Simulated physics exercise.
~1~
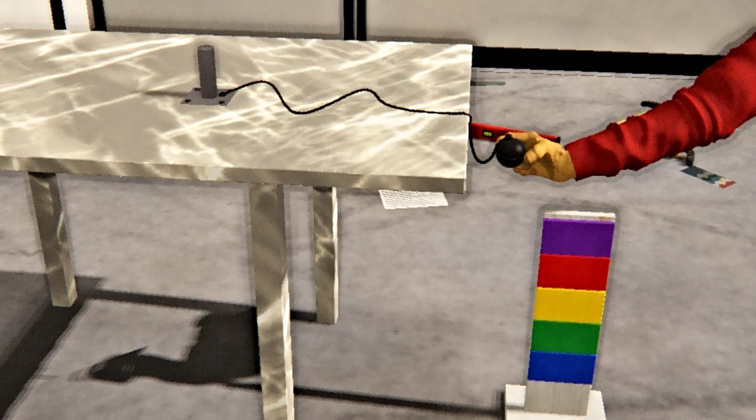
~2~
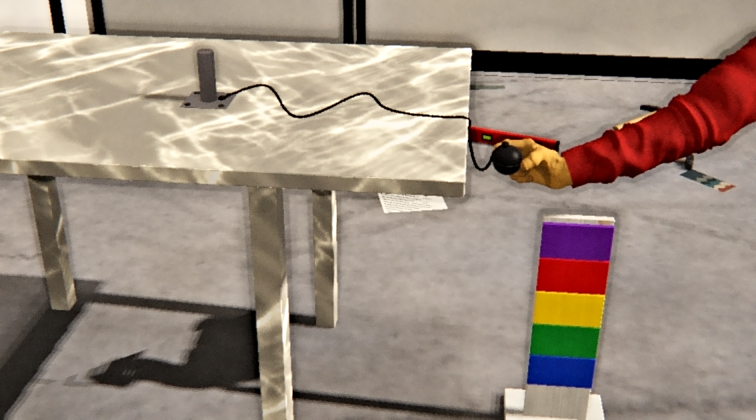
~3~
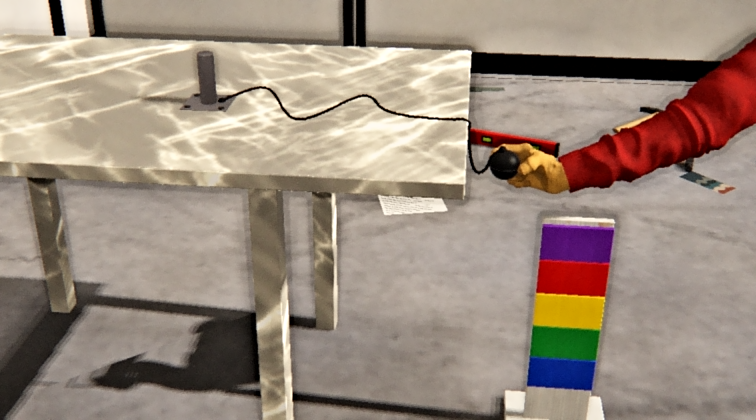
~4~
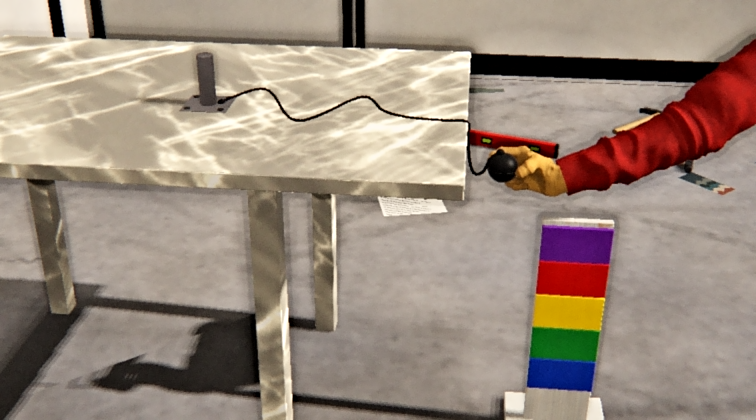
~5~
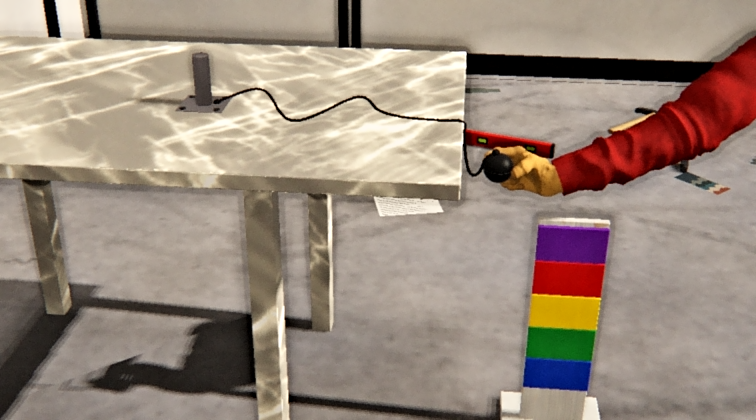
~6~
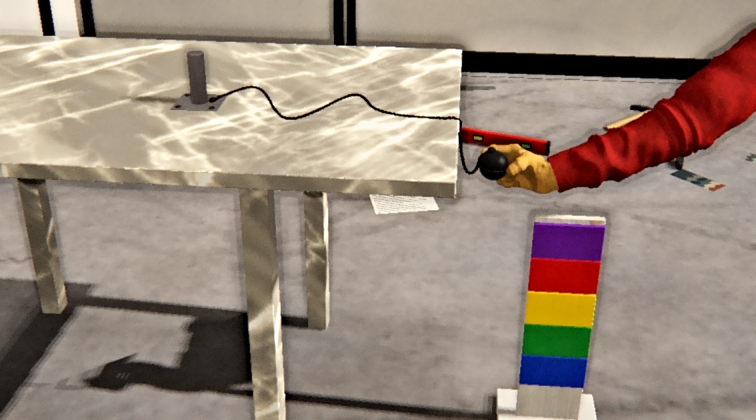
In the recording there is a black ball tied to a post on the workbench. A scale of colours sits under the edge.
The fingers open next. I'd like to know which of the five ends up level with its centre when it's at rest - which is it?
It's green.
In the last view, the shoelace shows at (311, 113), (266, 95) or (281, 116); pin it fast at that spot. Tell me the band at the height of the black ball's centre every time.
First try red, second try yellow, third try red.
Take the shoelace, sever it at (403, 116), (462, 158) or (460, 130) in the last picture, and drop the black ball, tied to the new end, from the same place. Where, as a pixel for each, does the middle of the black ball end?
The places are (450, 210), (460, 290) and (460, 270).
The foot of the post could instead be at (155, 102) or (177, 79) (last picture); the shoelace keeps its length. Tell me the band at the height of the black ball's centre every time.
Answer, in order: Yellow, yellow.
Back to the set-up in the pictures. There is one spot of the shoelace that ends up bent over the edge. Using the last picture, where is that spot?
About (349, 96).
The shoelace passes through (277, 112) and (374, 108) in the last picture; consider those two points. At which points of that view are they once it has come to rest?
Around (350, 108), then around (457, 166).
Soon after, ball near (430, 325); level with green.
Then, ball near (461, 334); level with green.
At rest, ball near (445, 334); level with green. Its centre hangs level with the green band.
